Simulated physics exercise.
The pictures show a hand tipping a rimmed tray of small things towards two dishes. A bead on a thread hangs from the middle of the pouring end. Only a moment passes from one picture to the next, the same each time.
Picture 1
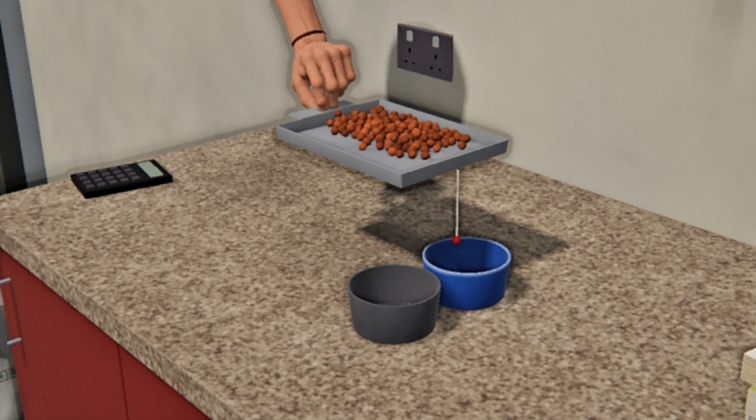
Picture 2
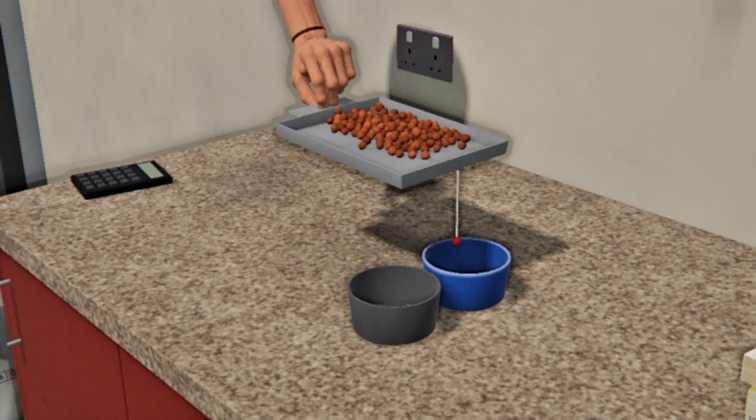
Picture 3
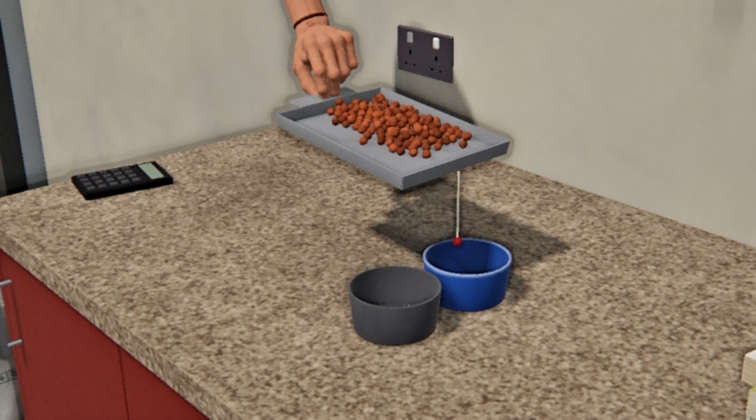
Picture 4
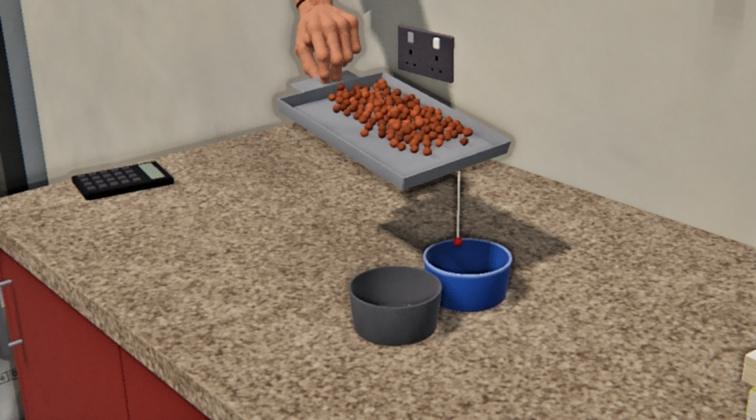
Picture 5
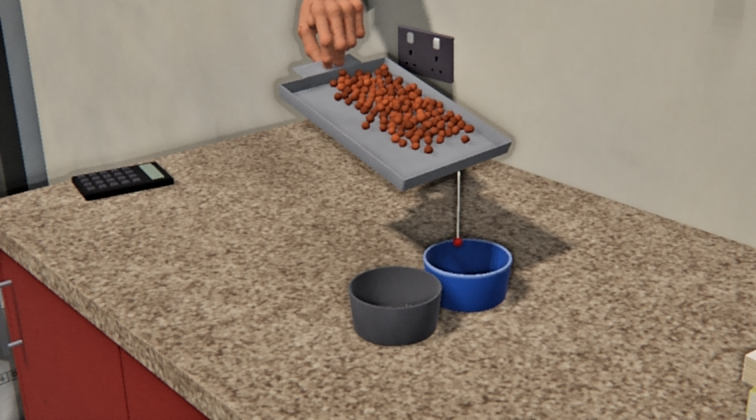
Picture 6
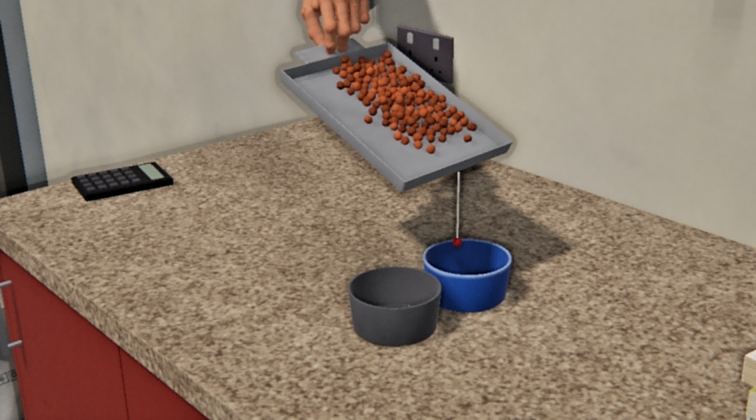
A hand holds a grey rimmed tray of reddish-brown pellets above a speckled kitchen worktop, seen from slightly above by a still camera. A red bead hangs on a pale thread from the tray's near end, by a blue dish with a dark grey one to its left, and a calculator lies further left. The hand raises the far end, steepening the tray, while the pellets shift slightly down it.
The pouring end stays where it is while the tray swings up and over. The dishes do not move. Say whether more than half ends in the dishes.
In the dishes lies only the smaller part of it.
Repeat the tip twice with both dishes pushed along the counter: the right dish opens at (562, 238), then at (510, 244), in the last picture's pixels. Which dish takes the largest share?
First the left dish, then the dish on the left.
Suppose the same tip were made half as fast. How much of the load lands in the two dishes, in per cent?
Close to 50 per cent.
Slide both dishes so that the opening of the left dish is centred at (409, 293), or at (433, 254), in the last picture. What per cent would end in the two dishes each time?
In turn 70 and 0 in a hundred.
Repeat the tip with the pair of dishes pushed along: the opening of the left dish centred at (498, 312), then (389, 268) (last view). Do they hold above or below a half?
One: Not half. Two: Below a half.
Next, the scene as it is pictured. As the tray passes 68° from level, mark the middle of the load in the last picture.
At about (450, 143).
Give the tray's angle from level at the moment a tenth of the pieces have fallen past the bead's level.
Roughly 75°.
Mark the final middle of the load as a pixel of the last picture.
At about (497, 320).
Soon, tray tipped steeply; most on the tray; a stray few outside both; a small part in the air.
A while on, tray tipped past a quarter turn; most on the tray; a small part in the left dish; a small part in the right dish; a small part outside both; a stray few in the air.
Towards the end, tray tipped past a quarter turn; a small part in the left dish; about a quarter in the right dish; about two thirds outside both.
Finally, tray tipped past a quarter turn; a small part in the left dish; about a quarter in the right dish; about two thirds outside both.
